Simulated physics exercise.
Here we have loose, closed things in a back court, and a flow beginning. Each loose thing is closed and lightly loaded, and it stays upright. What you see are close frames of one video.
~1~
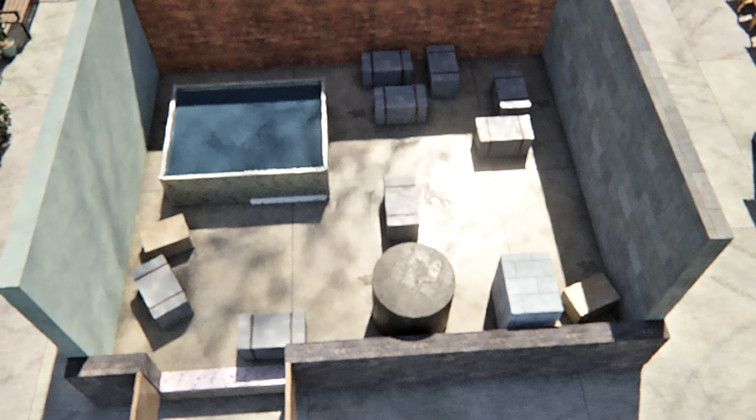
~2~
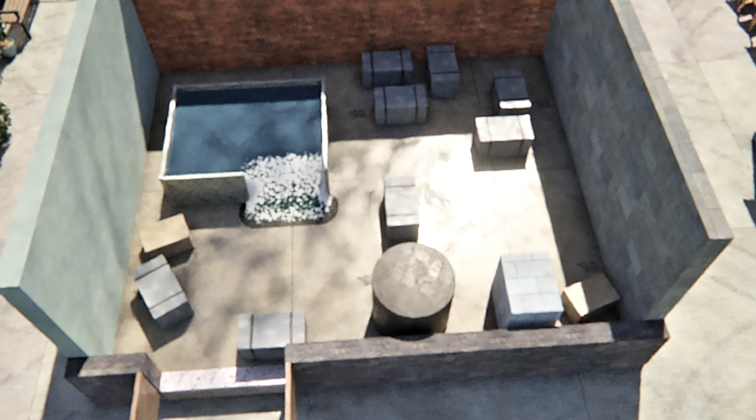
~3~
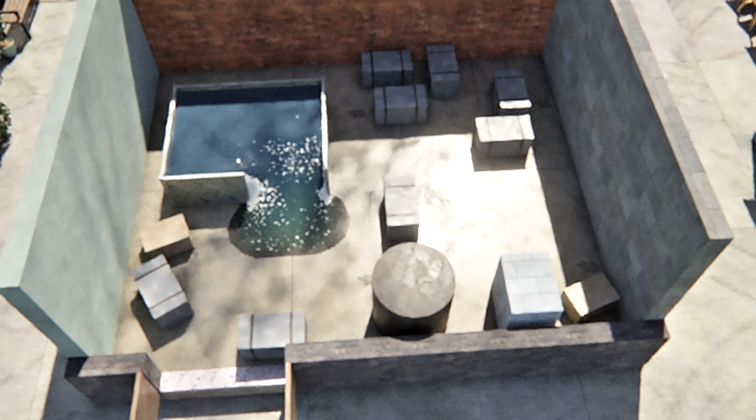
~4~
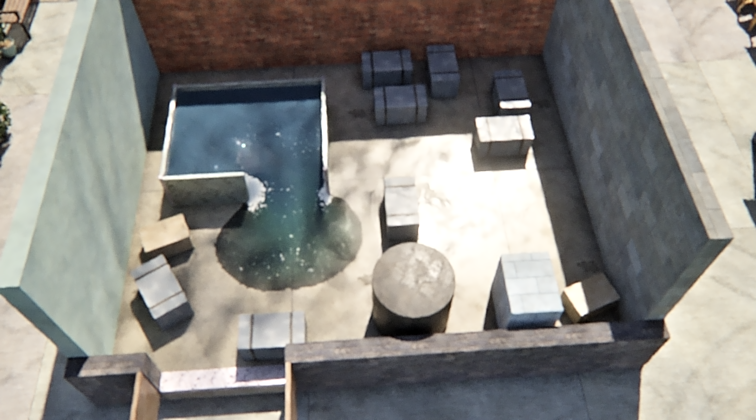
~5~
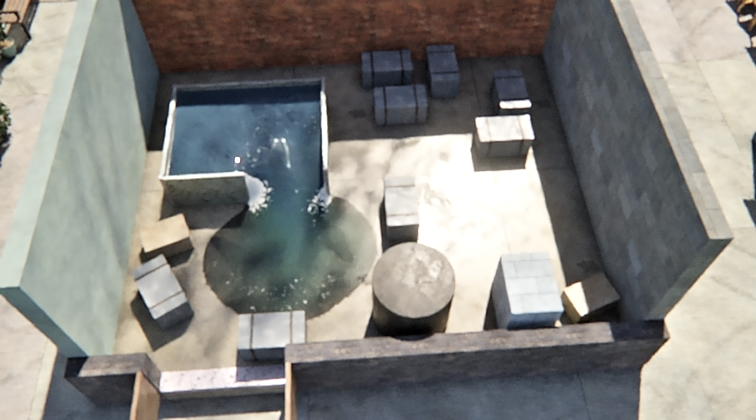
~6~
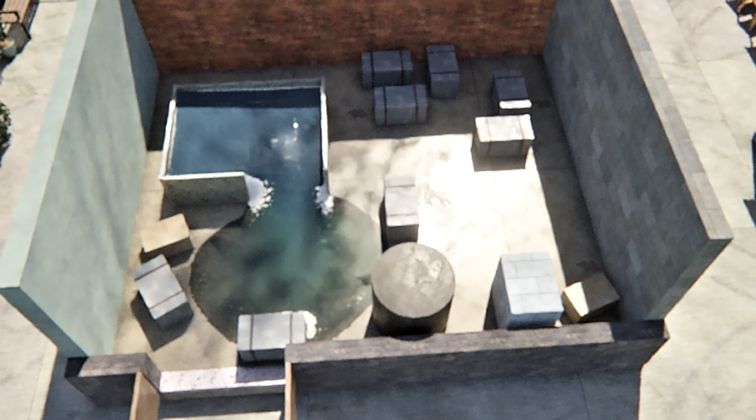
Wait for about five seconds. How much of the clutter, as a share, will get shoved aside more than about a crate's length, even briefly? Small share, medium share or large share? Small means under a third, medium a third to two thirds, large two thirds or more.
A small share.
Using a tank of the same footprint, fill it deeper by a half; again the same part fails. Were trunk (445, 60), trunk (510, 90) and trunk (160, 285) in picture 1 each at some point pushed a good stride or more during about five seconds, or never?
Well, in sequence: Not carried that far, not carried that far, not carried that far.
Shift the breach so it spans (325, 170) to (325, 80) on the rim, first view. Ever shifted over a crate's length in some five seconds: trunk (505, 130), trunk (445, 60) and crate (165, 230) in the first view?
Lab note - in sequence: Made it that far; made it that far; never that far.
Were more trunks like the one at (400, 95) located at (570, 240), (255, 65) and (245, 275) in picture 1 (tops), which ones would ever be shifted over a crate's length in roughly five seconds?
Per listing: Largely stays, largely stays, cleared out.
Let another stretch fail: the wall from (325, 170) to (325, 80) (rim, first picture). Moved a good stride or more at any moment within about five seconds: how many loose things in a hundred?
About 70 %.
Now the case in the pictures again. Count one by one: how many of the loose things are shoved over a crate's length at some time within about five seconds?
It adds up to 1.
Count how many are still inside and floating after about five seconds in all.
The total here is 1.
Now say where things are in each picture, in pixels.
A trunk at (272, 330), on the bottom; a trunk at (443, 62) rests on the ground; 0 of 10 have shifted, in the first picture.
A trunk at (272, 330) rests on the ground; a trunk at (443, 62), on the bottom; 0 of 10 have shifted, in the second picture.
A trunk at (272, 330), on the bottom; a trunk at (443, 62), on the bottom; 0 of 10 have shifted, in the third picture.
A trunk at (272, 330), on the bottom; a trunk at (443, 62), on the bottom; 0 of 10 have shifted, in the fourth picture.
A trunk at (272, 330) rests on the ground; a trunk at (443, 62), on the bottom; 0 of 10 have shifted, in the fifth picture.
A trunk at (272, 331), on the bottom; a trunk at (443, 62) rests on the ground; 0 of 10 have shifted, in the sixth picture.
A moment on, 0 of 10 are well off their spots; 0 afloat.
Next, 1 of 10 are well off their spots; 0 afloat.
Later, 1 of 10 are well off their spots; 0 afloat.
In the end, 1 of 10 are well off their spots, and 1 have been at some point; 1 afloat.
